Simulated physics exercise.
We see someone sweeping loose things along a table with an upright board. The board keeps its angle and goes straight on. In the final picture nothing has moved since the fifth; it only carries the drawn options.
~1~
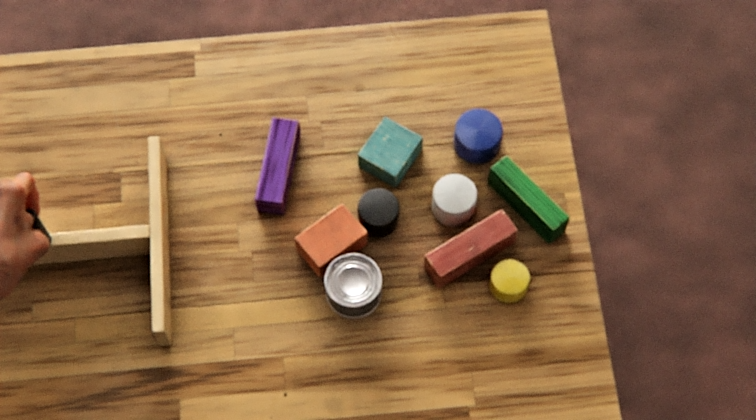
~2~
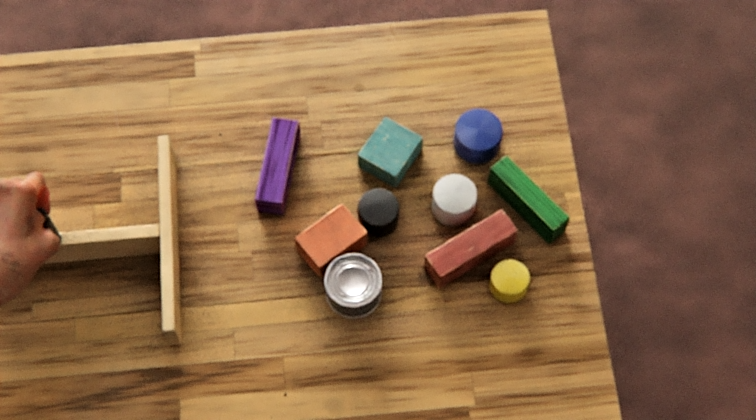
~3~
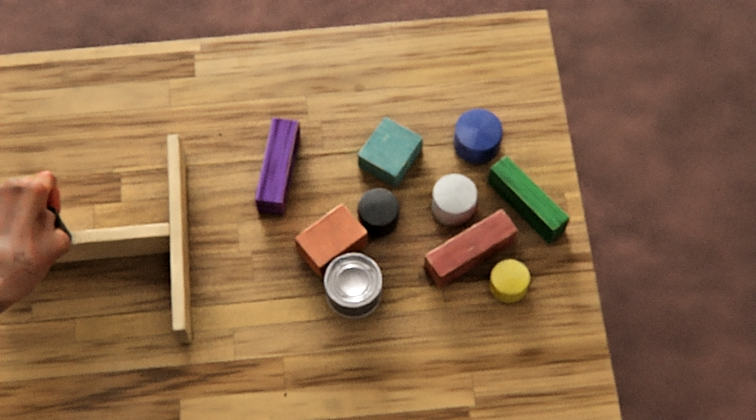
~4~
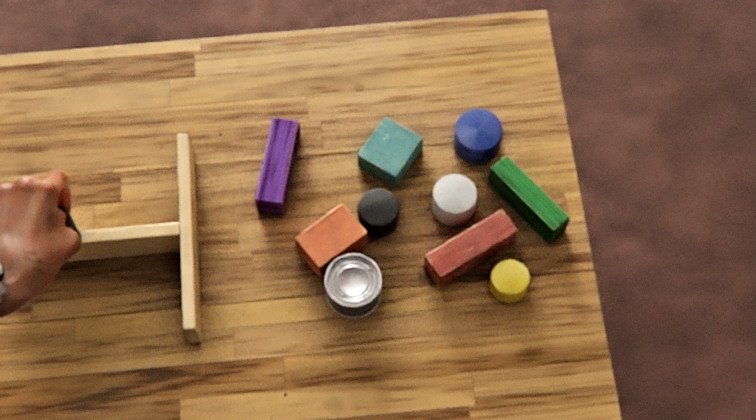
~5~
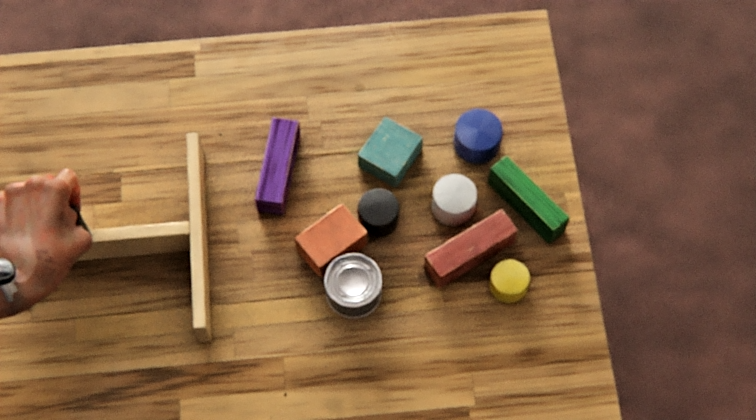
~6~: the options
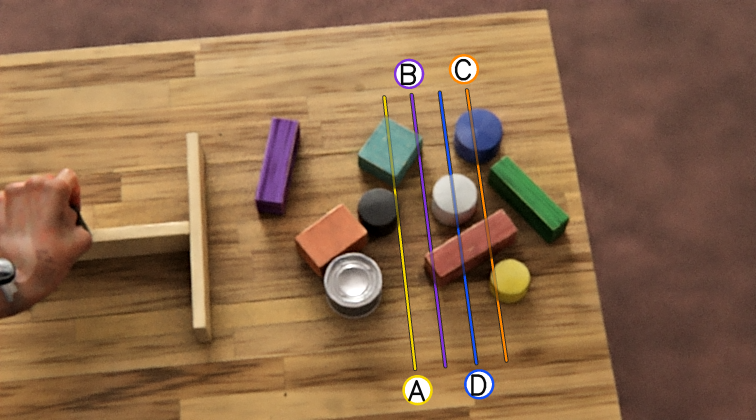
A hand slid an upright wooden board slowly to the right across a wooden table, moving a short way toward a purple stick and a scattered group of colourful blocks and tins, which all stayed still.
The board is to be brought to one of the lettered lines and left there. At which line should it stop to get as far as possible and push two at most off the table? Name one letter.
The farthest such stop is C.
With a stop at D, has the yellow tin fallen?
No.
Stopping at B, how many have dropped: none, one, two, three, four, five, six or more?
The count is none.
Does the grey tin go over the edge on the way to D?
No.
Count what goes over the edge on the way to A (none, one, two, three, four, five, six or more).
By then, none.
On the marked copy, A at (399, 226); B at (428, 224); C at (486, 219); D at (457, 221).
Taking C. A third of the way, board (301, 217); grey tin (357, 289); purple stick (317, 162).
Two thirds of the way, board (404, 208); green stick (534, 198); blue tin (497, 133).
When it is over, board (483, 201); blue tin over the edge; green stick over the edge; two fallen.
As for the rest, A is within the limit but short; B is within the limit but short; D is within the limit but short.
